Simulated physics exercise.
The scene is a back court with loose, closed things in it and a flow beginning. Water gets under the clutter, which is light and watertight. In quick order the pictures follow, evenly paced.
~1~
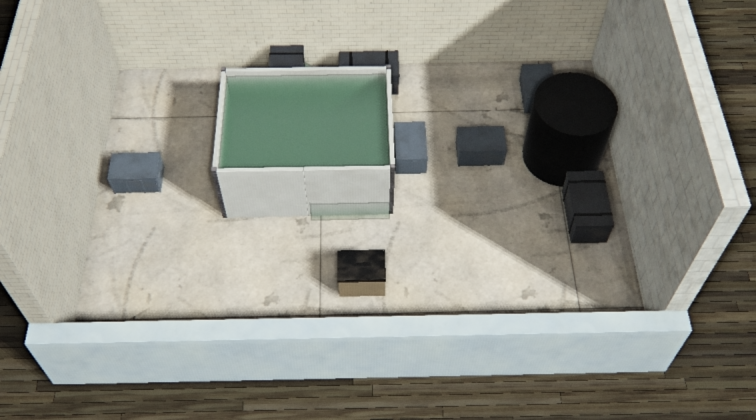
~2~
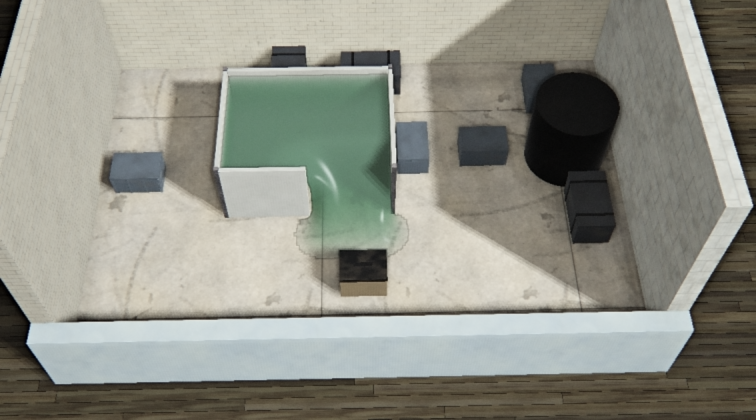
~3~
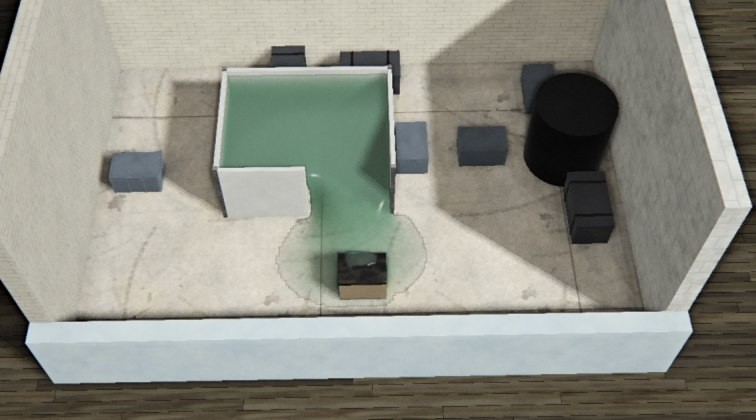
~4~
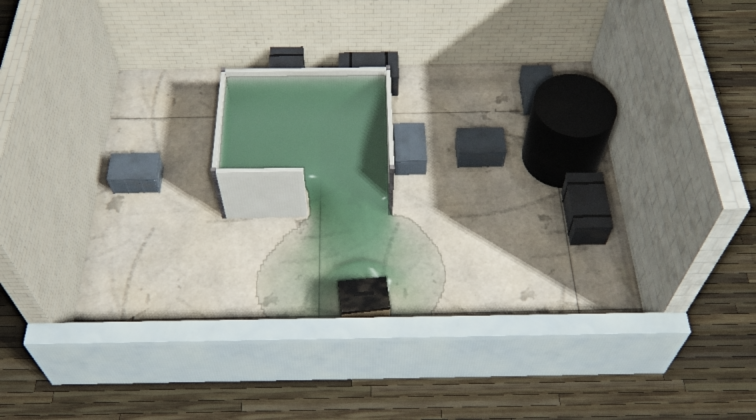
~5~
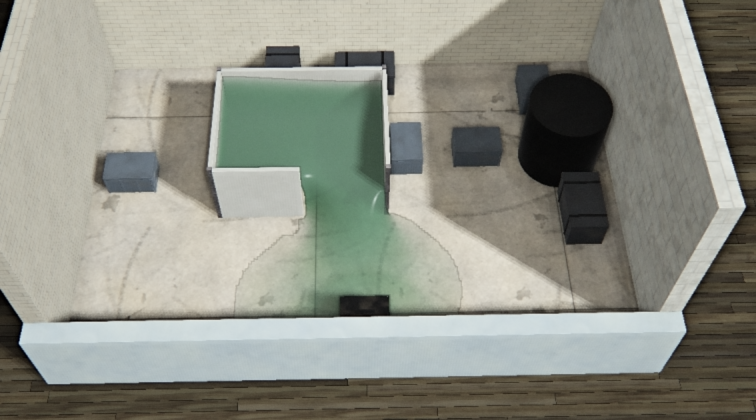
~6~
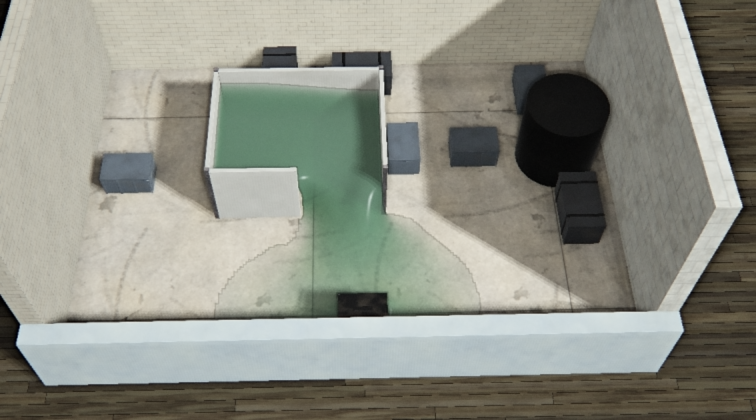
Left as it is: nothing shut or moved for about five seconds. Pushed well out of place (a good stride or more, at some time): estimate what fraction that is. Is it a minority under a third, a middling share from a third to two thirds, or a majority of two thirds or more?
A middling share.
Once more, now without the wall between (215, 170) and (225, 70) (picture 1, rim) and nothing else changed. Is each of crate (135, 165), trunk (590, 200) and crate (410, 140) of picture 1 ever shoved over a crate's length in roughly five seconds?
Lab note - in sequence: Made it that far; never that far; never that far.
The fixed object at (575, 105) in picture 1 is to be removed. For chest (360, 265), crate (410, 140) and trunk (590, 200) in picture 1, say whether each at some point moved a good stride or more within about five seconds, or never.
Following the order you gave: Got moved a good way, moved little if at all, got moved a good way.
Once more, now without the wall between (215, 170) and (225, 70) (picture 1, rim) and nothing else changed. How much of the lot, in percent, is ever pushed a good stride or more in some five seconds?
Estimate: Close to 60 in a hundred.
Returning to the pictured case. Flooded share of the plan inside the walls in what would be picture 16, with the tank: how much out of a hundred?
Near 50 %.
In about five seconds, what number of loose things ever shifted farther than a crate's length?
Count: 4.
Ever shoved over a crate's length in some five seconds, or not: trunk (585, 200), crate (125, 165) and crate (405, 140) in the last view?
First displaced that much, second displaced that much, third under that distance.
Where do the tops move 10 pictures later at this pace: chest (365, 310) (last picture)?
Estimated top position: Approximately (452, 300).
A moment on, 1 of 8 are well off their spots; 1 afloat.
Next, 1 of 8 are well off their spots; 1 afloat.
Later, 3 of 8 are well off their spots; 1 afloat.
In the end, 4 of 8 are well off their spots, and 4 have been at some point; 5 afloat.
